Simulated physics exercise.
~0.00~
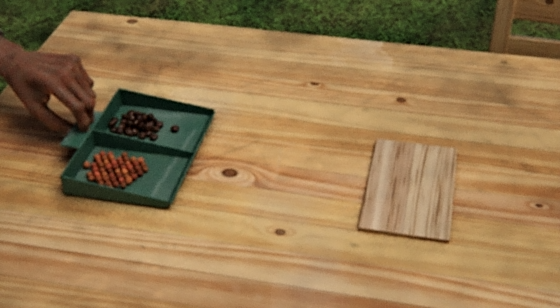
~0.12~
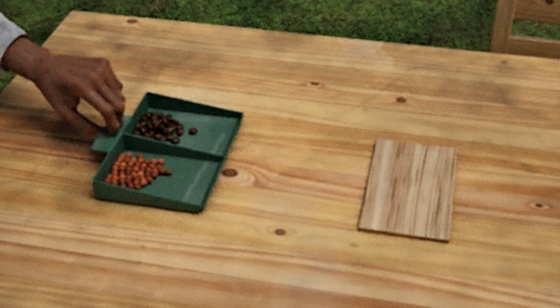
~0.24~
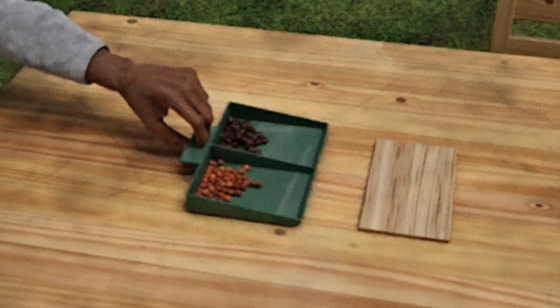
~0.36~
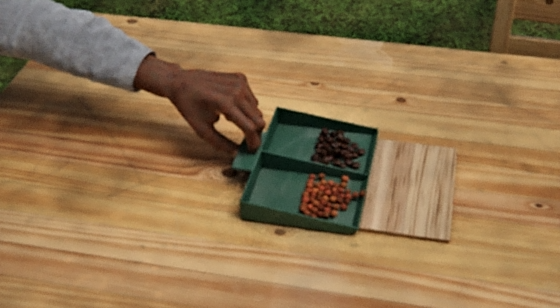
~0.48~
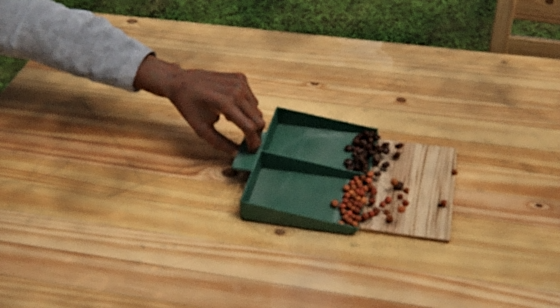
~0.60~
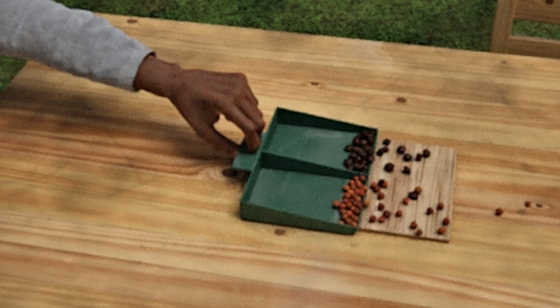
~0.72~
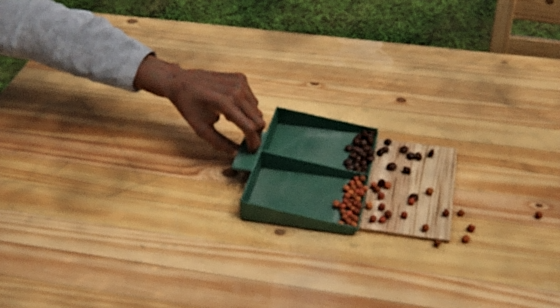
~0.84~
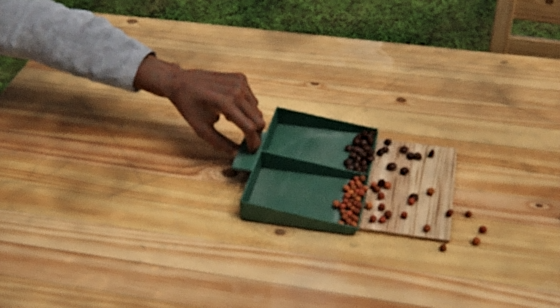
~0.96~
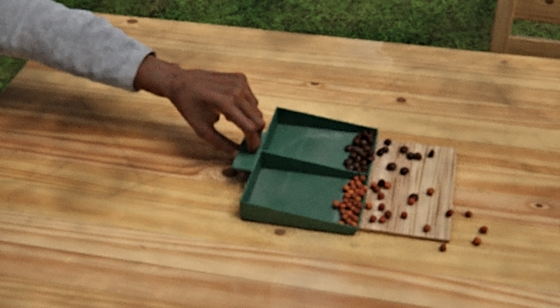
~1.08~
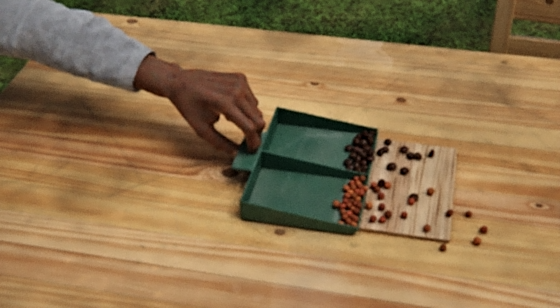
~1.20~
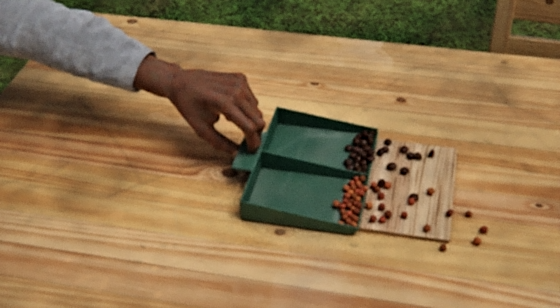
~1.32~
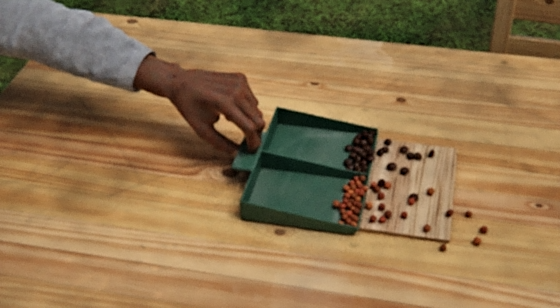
Green divided tray pushed right by a hand, stopping at a flat wooden board and spilling some dark and orange-brown pieces across it.
